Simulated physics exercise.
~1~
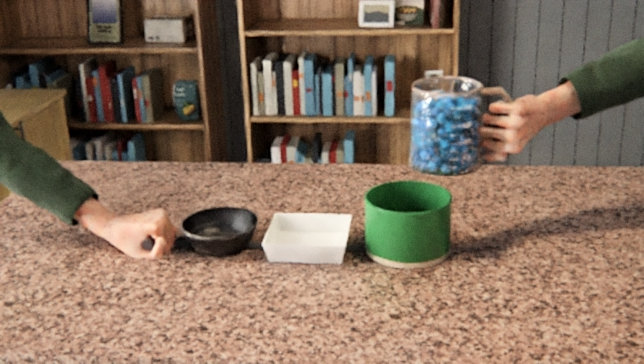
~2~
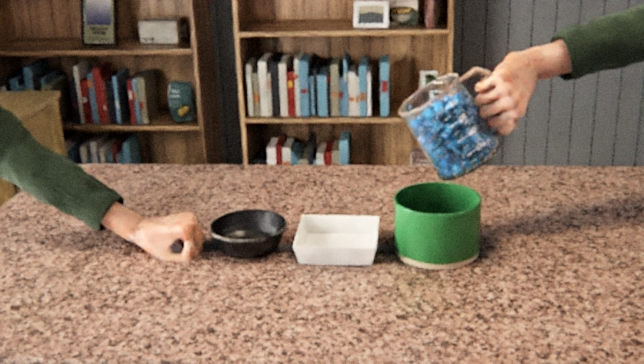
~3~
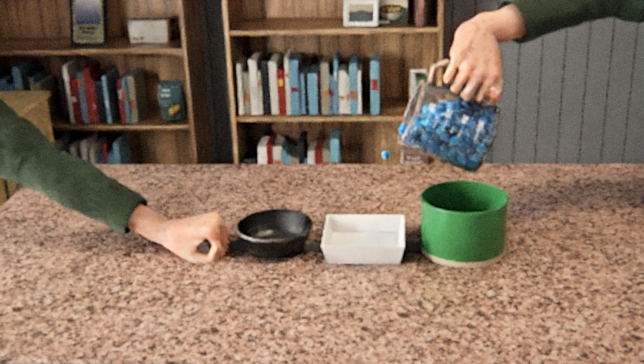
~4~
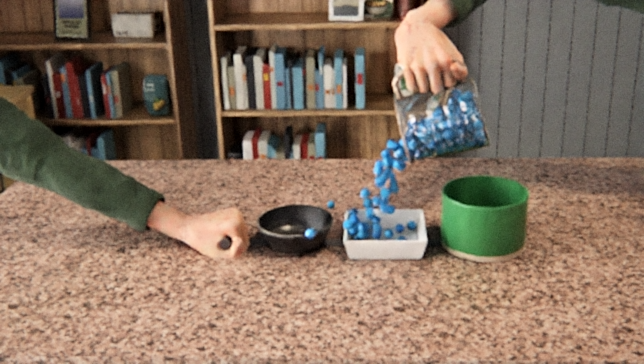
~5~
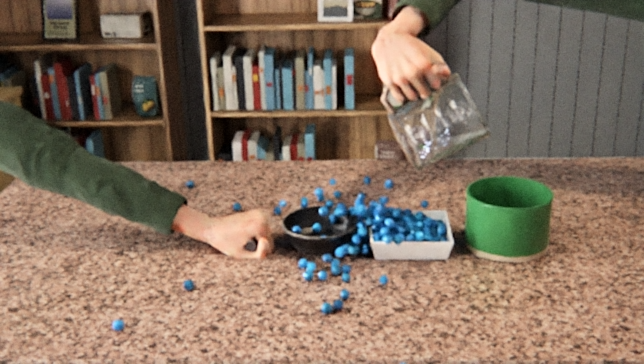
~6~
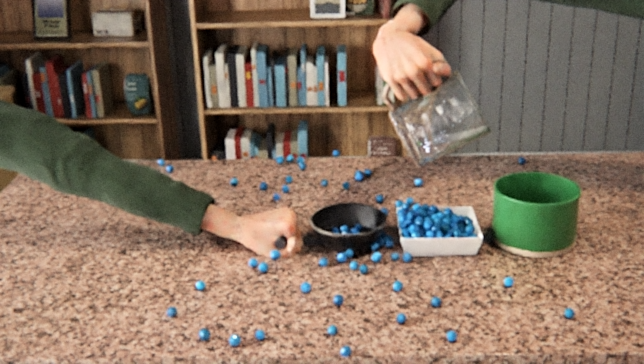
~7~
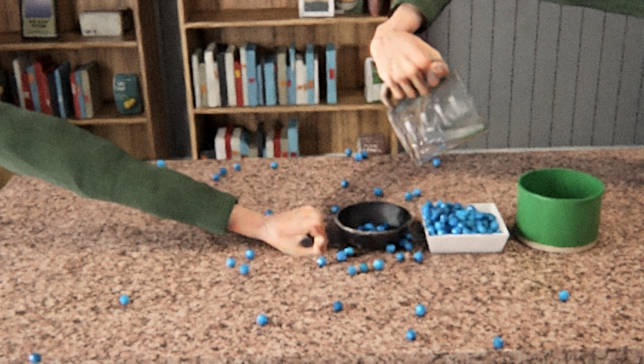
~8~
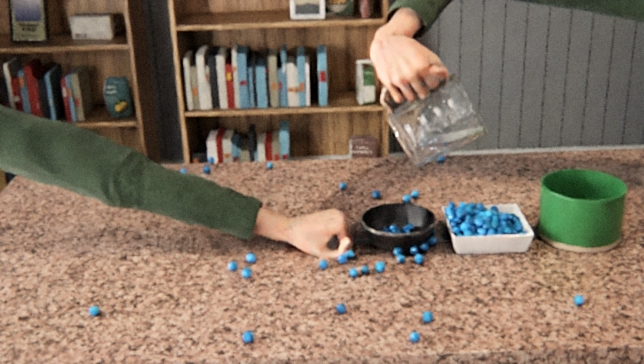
On a speckled stone counter, a hand tips a clear jug of blue balls, filling a white dish and scattering many around.
